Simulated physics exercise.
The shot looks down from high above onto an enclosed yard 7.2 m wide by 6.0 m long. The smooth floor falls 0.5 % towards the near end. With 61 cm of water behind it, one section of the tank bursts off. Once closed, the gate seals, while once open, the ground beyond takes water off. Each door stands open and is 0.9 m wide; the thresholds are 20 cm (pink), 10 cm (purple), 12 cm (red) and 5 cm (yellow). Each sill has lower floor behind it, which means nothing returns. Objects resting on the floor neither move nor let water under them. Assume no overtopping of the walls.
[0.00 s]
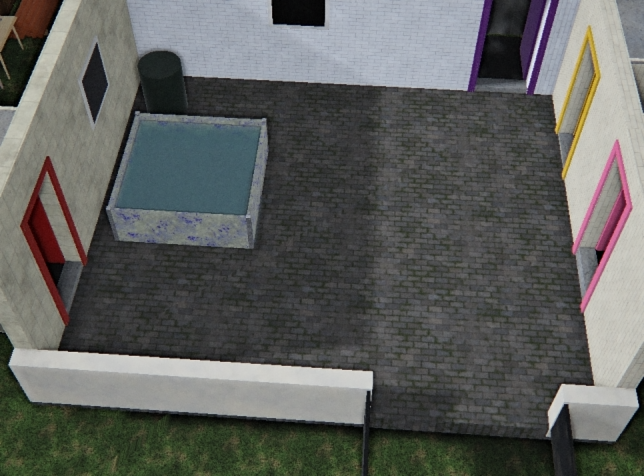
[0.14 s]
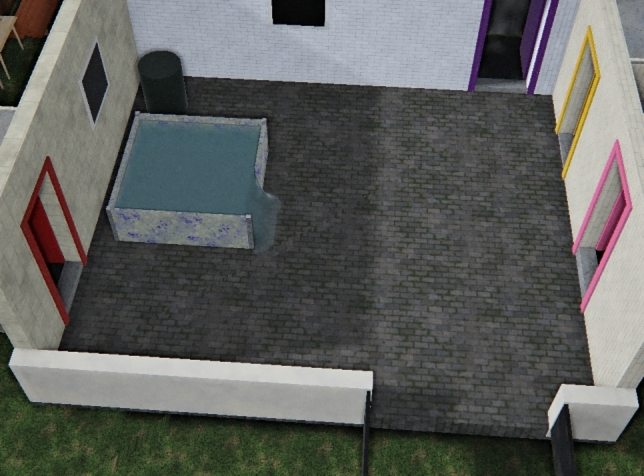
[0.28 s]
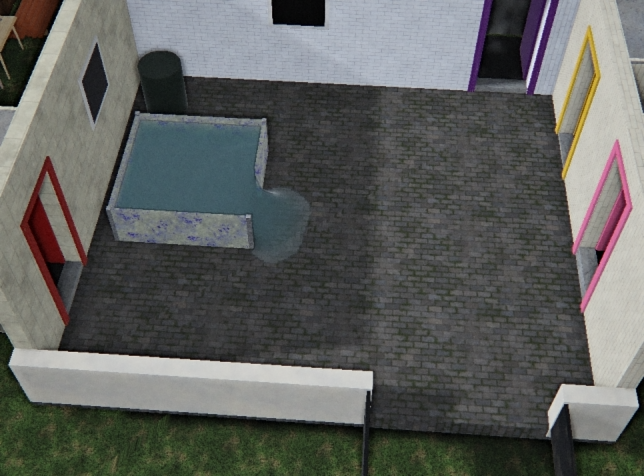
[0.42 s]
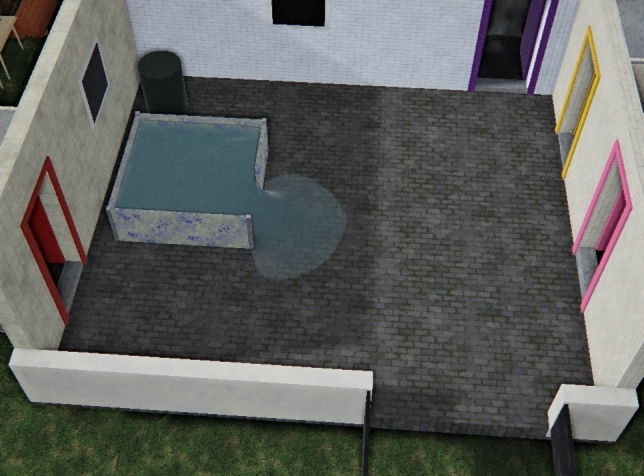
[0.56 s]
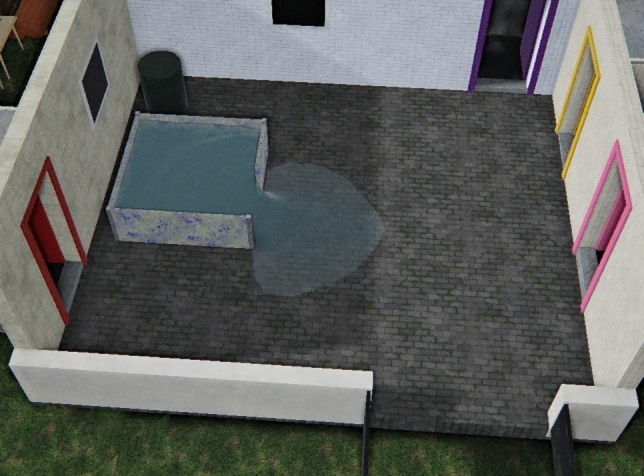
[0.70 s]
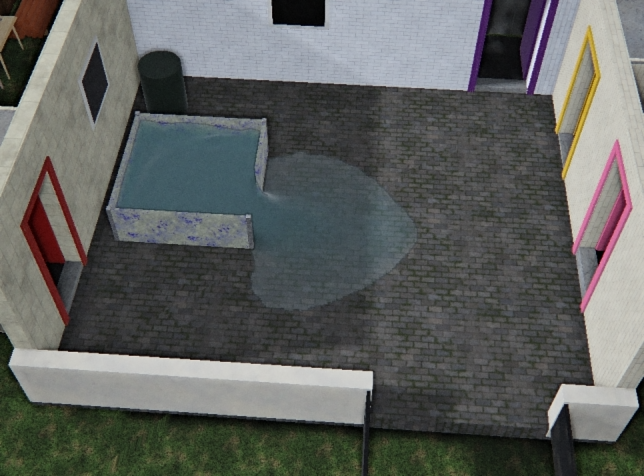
Water pours from the right side of a raised tank and spreads across the dark paving.
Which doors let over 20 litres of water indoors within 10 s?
In order: The pink door will hold enough water back; the purple door will hold enough water back; the red door will hold enough water back; the yellow door will not hold enough water back.
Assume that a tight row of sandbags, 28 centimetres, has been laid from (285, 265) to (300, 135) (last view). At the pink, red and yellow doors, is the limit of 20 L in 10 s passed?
So then pink is inside it, red is inside it and yellow is inside it.
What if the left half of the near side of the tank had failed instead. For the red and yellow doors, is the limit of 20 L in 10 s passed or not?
Then: Red past it, yellow not over.
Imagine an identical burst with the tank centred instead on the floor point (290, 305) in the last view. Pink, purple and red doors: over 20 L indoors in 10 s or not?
Well, against that limit, at pink it's within bounds, at purple it's within bounds, and at red it's within bounds.
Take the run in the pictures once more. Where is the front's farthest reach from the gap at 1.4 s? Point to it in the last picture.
Roughly at pixel (552, 256).
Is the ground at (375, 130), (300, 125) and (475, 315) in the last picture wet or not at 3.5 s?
First spot soaked, second bone dry, third soaked.
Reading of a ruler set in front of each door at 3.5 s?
Pink 15 cm, purple 6 cm, red 0 cm, yellow 12 cm.
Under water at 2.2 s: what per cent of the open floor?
Covered: Roughly 50 per cent.
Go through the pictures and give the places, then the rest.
The tank at (191, 167) is whole and still, 61 cm deep, in the first frame.
Water pours out at (253, 210) and has run 0.5 m, to (272, 197); typically 8 cm deep outside, 61 cm at the tank's back, in the second frame.
The front is at (302, 201), 0.8 m from the gap at (253, 212); 0.8 m2 of floor is under water; 61 cm left at the back of the tank, in the third frame.
Water pours out at (253, 213) and has run 1.3 m, to (340, 215); typically 7 cm deep outside, 61 cm at the tank's back, in the fourth frame.
Water pours out at (253, 213) and has run 1.9 m, to (378, 233); typically 5 cm deep outside, 60 cm at the tank's back, in the fifth frame.
Water pours out at (253, 212) and has run 2.4 m, to (410, 241); typically 4 cm deep outside, 56 cm at the tank's back, in the sixth frame.
After 1.4 s water covers 30 % of the floor and is deepest (34 cm) near (263, 229); pink door not reached, purple door not reached, red door not reached, yellow door not reached.
After 2.2 s water covers 50 % of the floor and is deepest (27 cm) near (263, 229); pink door 18 cm at the sill, 0 L in, purple door not reached, red door not reached, yellow door not reached.
After 3.5 s water covers 60 % of the floor and is deepest (20 cm) near (543, 98); pink door 15 cm at the sill, 0 L in, purple door 6 cm at the sill, 0 L in, red door not reached, yellow door 12 cm at the sill, 25 L in.
After 6.0 s water covers 60 % of the floor and is deepest (13 cm) near (263, 229); pink door 11 cm at the sill, 0 L in, purple door 9 cm at the sill, 2 L in, red door not reached, yellow door 9 cm at the sill, 48 L in.
After 10.0 s water covers 75 % of the floor and is deepest (8 cm) near (263, 229); pink door 7 cm at the sill, 0 L in, purple door 5 cm at the sill, 2 L in, red door not reached, yellow door 6 cm at the sill, 66 L in.
